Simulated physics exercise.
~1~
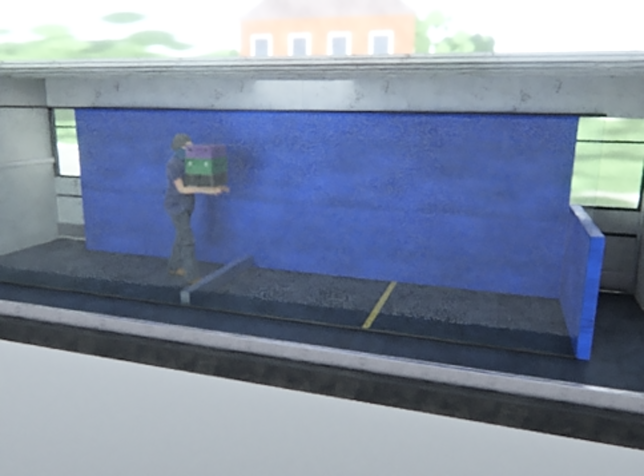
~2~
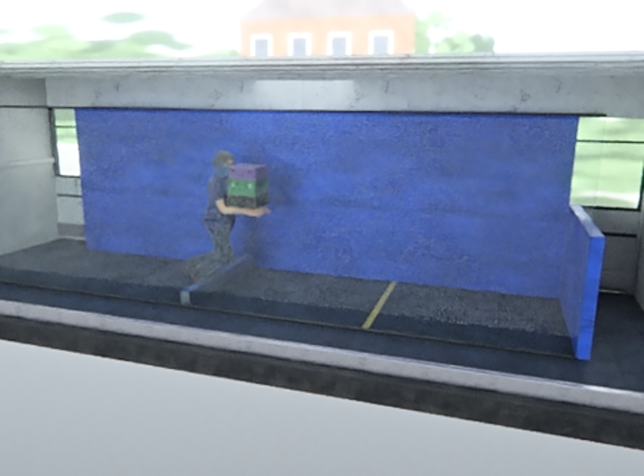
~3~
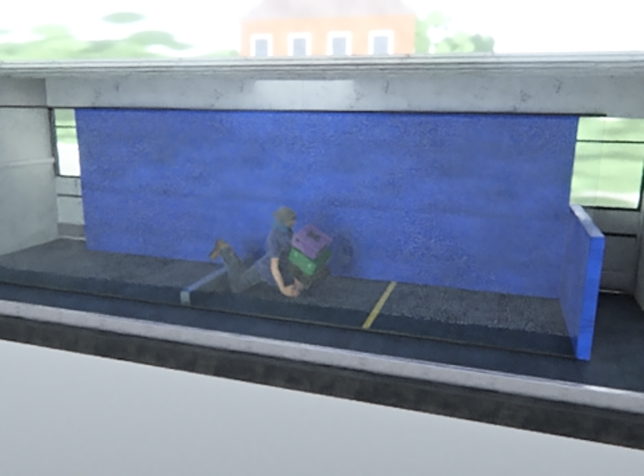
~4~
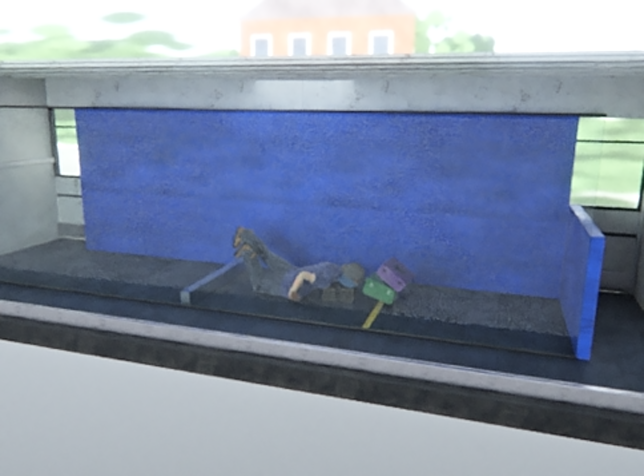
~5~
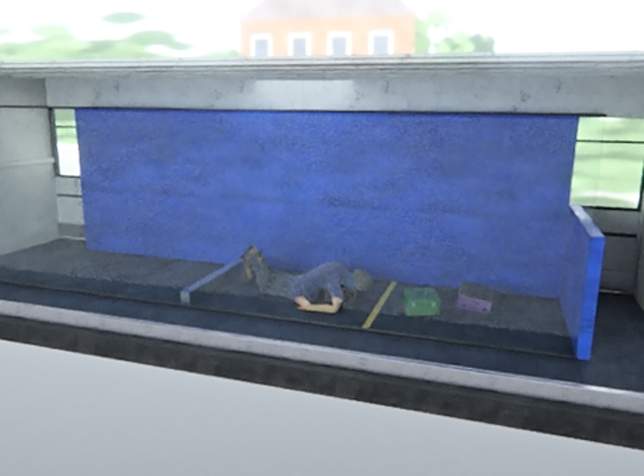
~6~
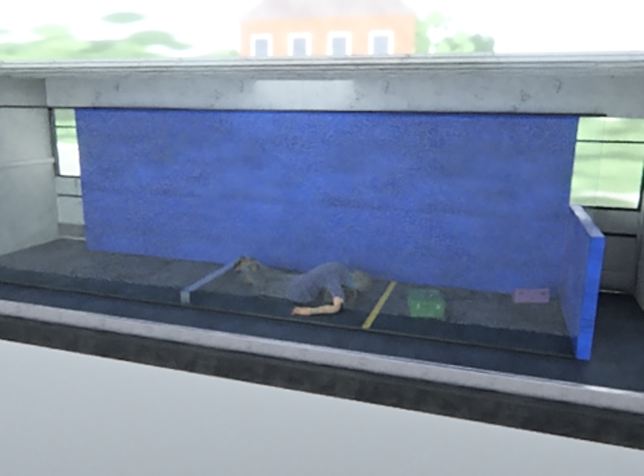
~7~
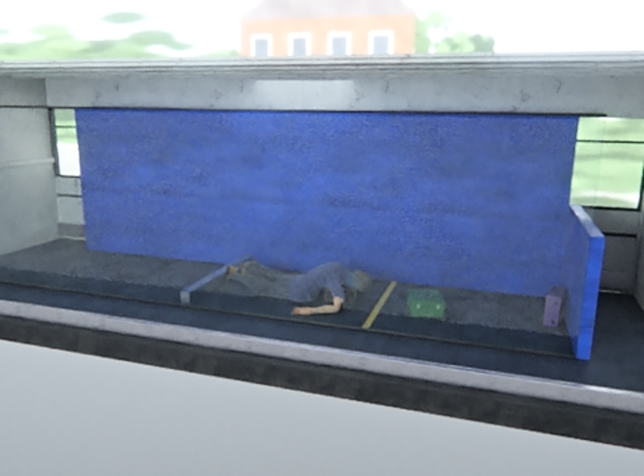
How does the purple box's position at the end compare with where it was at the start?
At the start it is on top of the stack in the person's arms, left of the yellow line. At the end it rests on the floor at the far right, beside the low blue end wall.
